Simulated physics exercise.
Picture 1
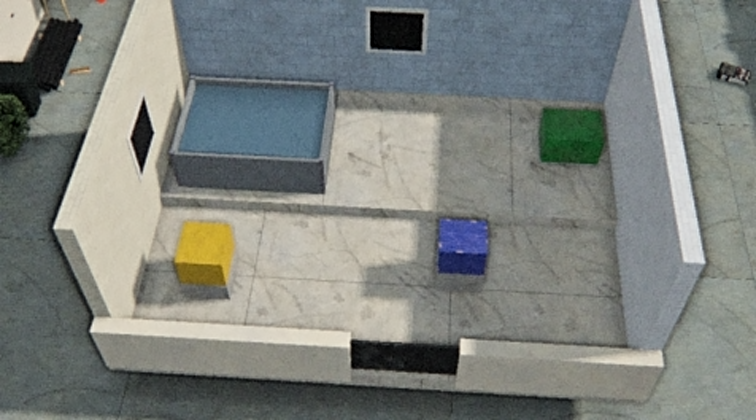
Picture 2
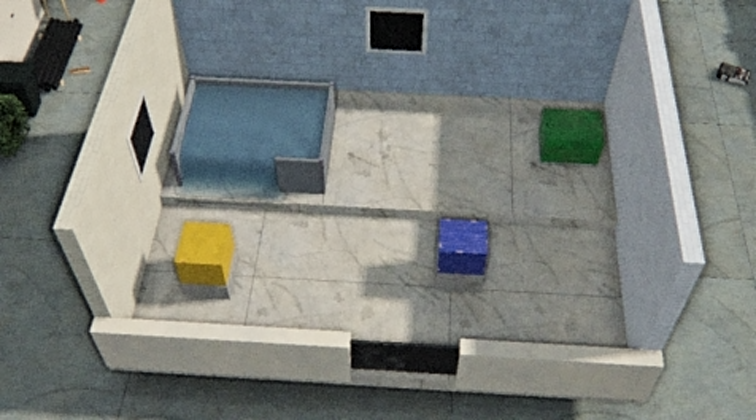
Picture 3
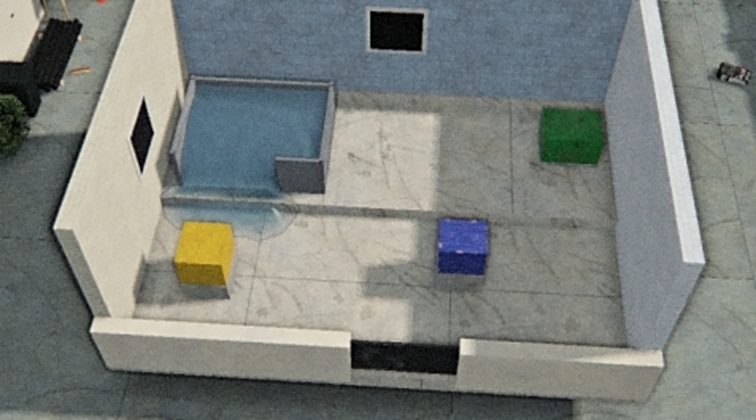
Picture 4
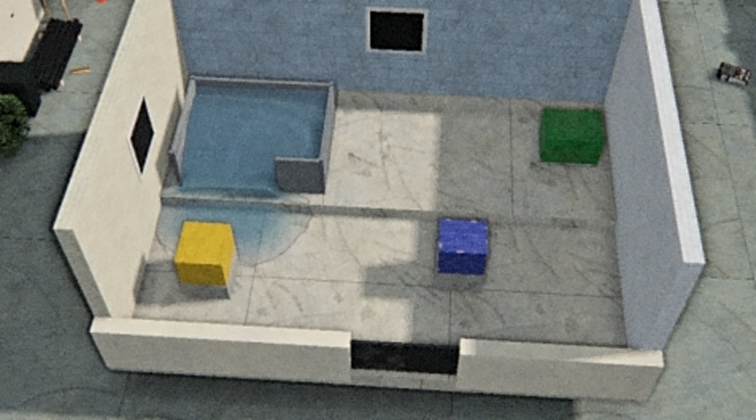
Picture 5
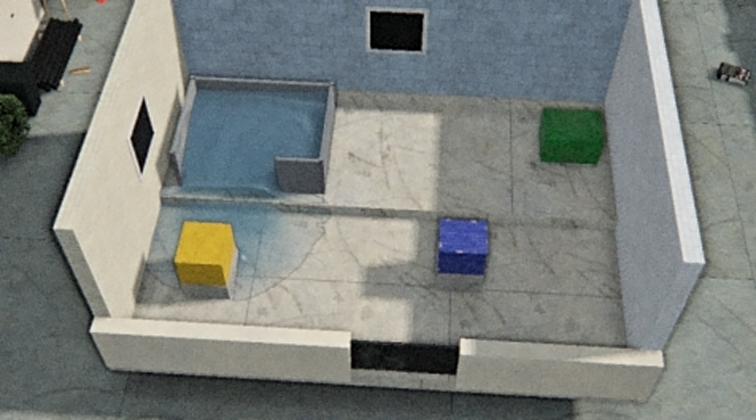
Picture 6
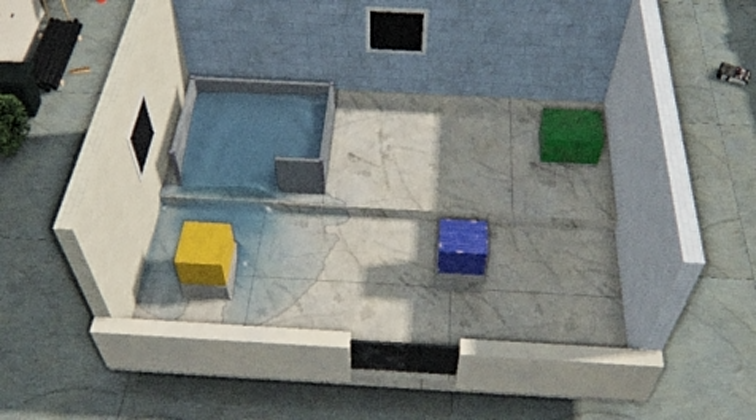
The video shows a walled yard seen from above, where the front of a water-filled tank opens and water pours onto the lower level, spreading around the yellow block while the blue and green blocks stay still.
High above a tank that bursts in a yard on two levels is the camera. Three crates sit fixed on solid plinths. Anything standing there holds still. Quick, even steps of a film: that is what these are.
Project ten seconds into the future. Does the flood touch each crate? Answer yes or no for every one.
Blue crate: No; green crate: No; yellow crate: Yes.
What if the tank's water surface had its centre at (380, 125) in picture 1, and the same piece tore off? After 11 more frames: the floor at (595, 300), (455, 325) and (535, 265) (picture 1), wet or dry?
Results in order - left untouched, swamped, left untouched.
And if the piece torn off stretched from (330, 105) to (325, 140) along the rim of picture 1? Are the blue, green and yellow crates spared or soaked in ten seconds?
Result: Blue crate is left untouched, green crate gets overtopped, yellow crate is left untouched.
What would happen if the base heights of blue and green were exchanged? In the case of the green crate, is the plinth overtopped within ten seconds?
In that case green crate stays clear.
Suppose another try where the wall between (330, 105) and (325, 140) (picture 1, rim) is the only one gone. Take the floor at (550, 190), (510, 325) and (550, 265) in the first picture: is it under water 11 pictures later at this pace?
In sequence: Inundated, untouched, inundated.
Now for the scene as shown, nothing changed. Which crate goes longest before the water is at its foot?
Last of all: The green-painted one.
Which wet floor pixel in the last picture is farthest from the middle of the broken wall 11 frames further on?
Somewhere close to (526, 369).
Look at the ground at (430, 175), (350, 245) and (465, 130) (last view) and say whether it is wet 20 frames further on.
First spot clear, second spot swamped, third spot clear.
A moment on, water covers 25 % of the floor; the blue crate not reached, the green crate not reached, the yellow crate water round its plinth.
Next, water covers 35 % of the floor; the blue crate water round its plinth, the green crate not reached, the yellow crate water round its plinth.
Then, water covers 55 % of the floor; the blue crate water round its plinth, the green crate not reached, the yellow crate water round its plinth.
Later, water covers 60 % of the floor; the blue crate water round its plinth, the green crate water round its plinth, the yellow crate water round its plinth.
In the end, water covers 60 % of the floor; the blue crate stayed above the water, the green crate stayed above the water, the yellow crate was topped.
